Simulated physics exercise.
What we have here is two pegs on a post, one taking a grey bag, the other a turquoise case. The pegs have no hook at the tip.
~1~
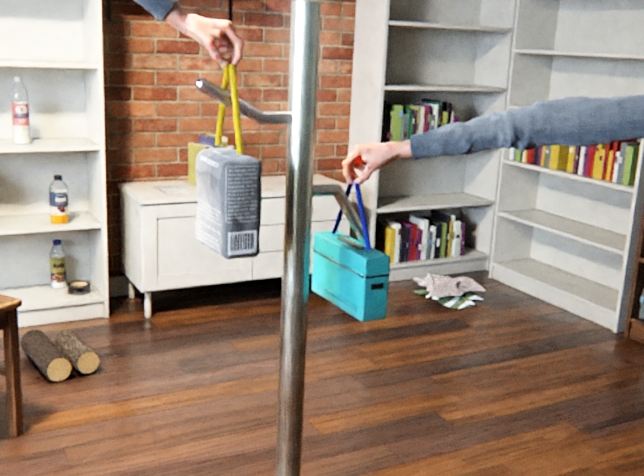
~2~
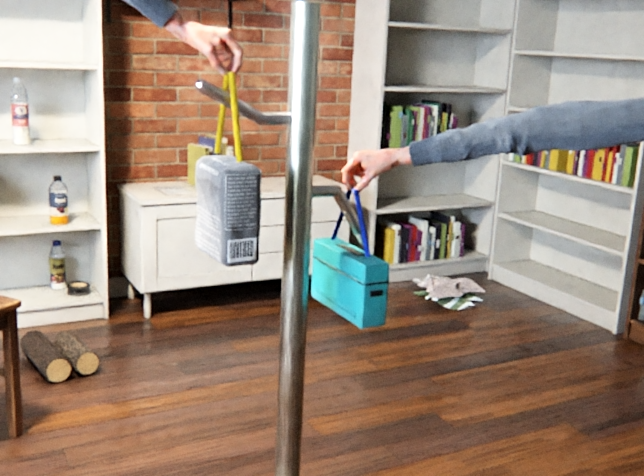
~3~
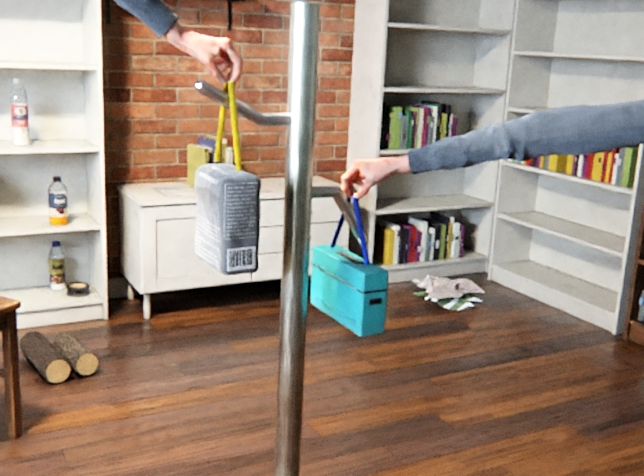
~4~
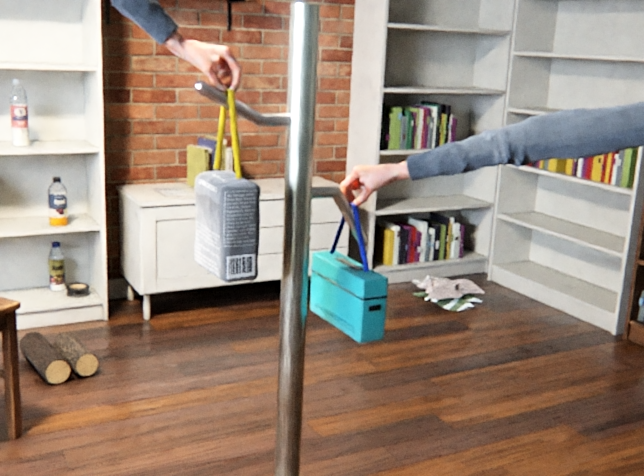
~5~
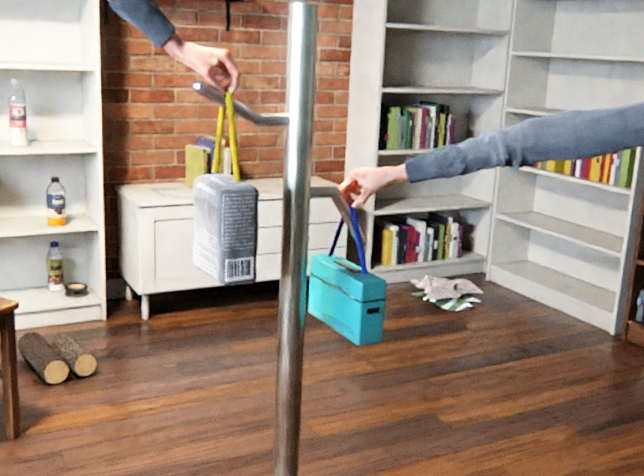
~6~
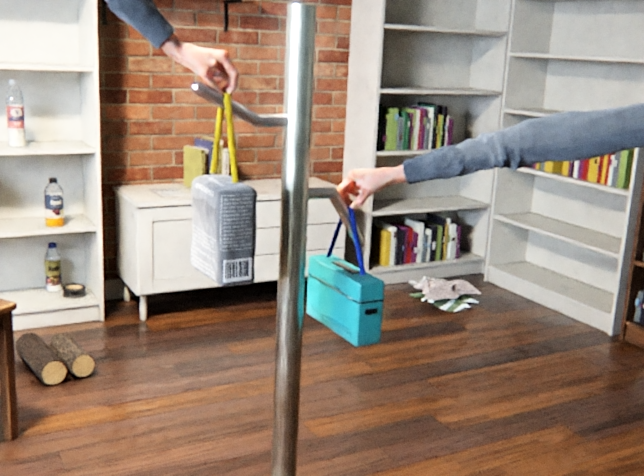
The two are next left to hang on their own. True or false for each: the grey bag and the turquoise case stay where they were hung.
Grey bag - true. Turquoise case - false.
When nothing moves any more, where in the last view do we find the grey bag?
It ends at (284, 244).
Then, 0.26 s after the last picture, grey bag hanging near (237, 238); turquoise case falling near (340, 369).
Then, 0.54 s after the last picture, grey bag hanging near (281, 241); turquoise case on the floor.
Then, 0.96 s after the last picture, grey bag hanging near (286, 242); turquoise case on the floor.
At rest, grey bag hanging near (284, 244); turquoise case on the floor. The grey bag remains on its peg and the turquoise case slips off its peg.
